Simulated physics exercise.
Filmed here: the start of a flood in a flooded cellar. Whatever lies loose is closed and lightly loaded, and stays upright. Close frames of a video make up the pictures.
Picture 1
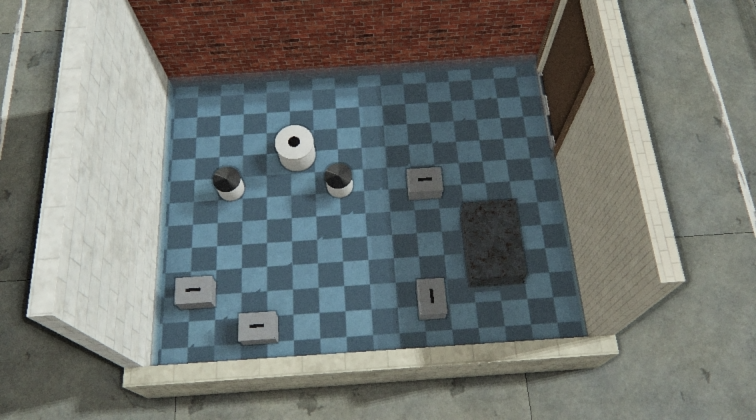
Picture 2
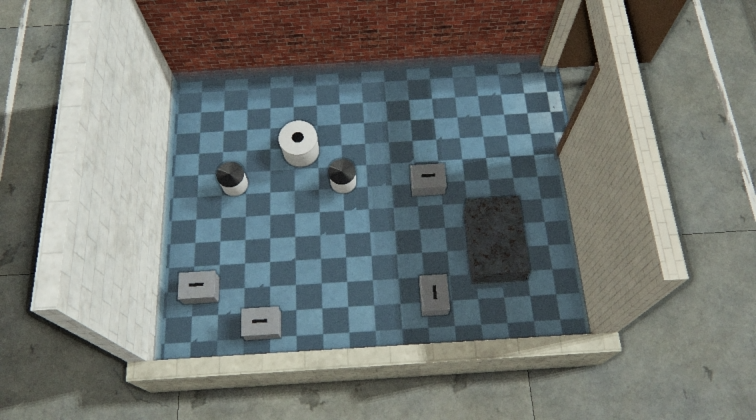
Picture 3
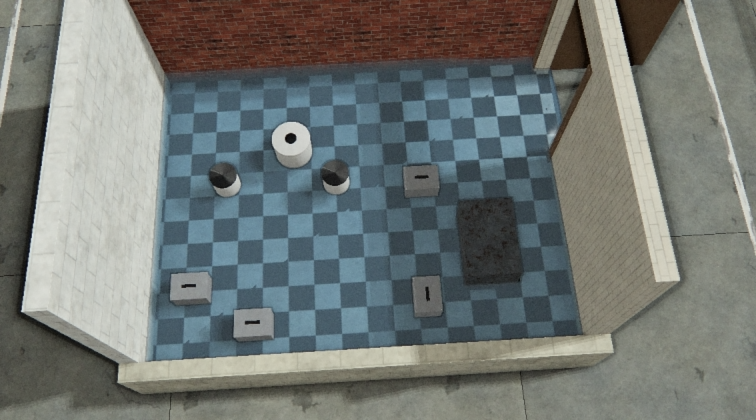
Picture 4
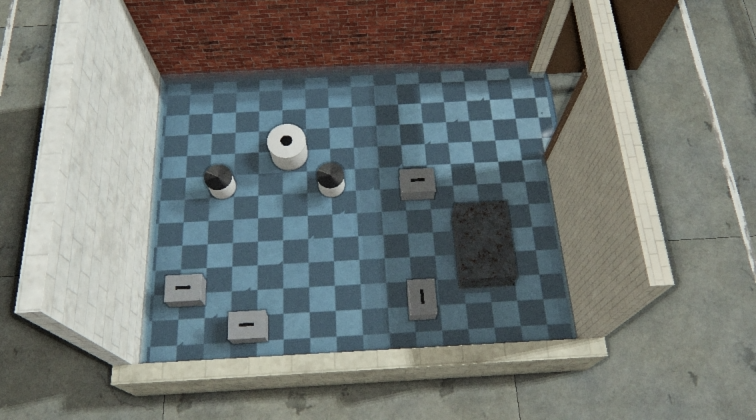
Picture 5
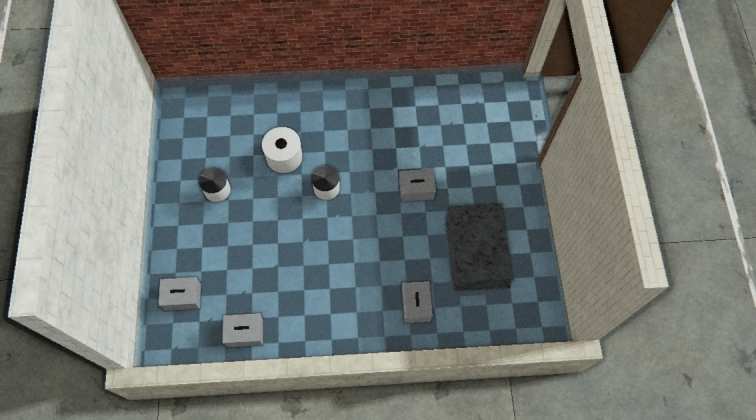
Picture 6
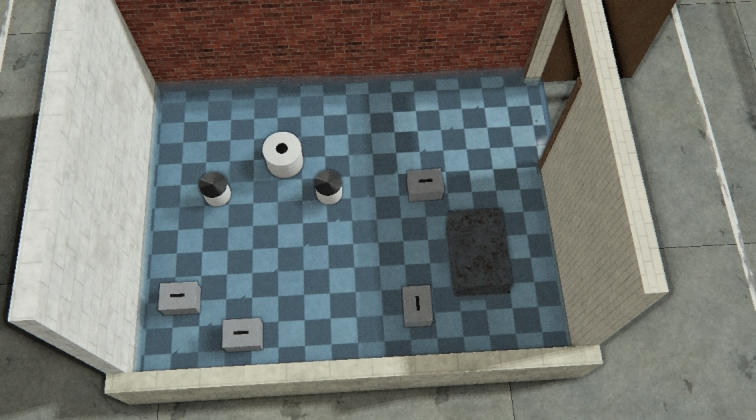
A roofless room with a blue checkered floor, a red brick back wall and pale side walls is seen from high above. Four grey boxes surround the middle, with a white cylinder and two dark-topped white objects toward the back left and a dark rectangular block at right. The brown door at back right swings outward, the camera drifts slightly, and the box nearest the block's back edge slides slightly right.
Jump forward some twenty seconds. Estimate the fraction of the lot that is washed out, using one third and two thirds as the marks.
The fraction is between one and two thirds.
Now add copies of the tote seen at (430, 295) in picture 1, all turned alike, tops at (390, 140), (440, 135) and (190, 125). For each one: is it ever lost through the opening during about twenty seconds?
First one makes it out, second one makes it out, third one does not escape.
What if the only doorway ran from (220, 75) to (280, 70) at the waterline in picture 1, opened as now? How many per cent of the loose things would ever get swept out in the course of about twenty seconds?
Roughly 40 per cent.
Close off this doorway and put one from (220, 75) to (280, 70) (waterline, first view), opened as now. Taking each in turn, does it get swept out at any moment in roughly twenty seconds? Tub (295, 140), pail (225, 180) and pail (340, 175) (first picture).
Sequentially, I'd put it as swept away, swept away, swept away.
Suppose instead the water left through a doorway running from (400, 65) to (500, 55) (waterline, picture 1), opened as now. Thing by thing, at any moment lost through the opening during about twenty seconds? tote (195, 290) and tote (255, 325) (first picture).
Taking them in order, the first one never leaves while the second one never leaves.
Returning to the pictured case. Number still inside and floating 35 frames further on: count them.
Well, I'd say 4.
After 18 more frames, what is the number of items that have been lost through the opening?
The number works out to 1.
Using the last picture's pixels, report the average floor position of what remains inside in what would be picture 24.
In the last view, somewhere about (338, 227).
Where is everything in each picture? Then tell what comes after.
In the first picture, a tote at (425, 180) floats; a pail at (338, 175), afloat; 0 of 7 have shifted.
In the second picture, a tote at (428, 176), afloat; a pail at (342, 171), afloat; 0 of 7 have shifted.
In the third picture, a tote at (421, 177), afloat; a pail at (335, 172) floats; 0 of 7 have shifted.
In the fourth picture, a tote at (418, 180), afloat; a pail at (330, 175), afloat; 0 of 7 have shifted.
In the fifth picture, a tote at (418, 181), afloat, close to its start; a pail at (325, 178), afloat; 1 of 7 have shifted.
In the sixth picture, a tote at (426, 181) floats, close to its start; a pail at (328, 182), afloat, close to its start; 1 of 7 have shifted.
A moment on, 0 of 7 are out; 7 afloat.
Next, 1 of 7 are out; 6 afloat.
Later, 3 of 7 are out; 4 afloat.
In the end, 3 of 7 are out; 4 afloat.
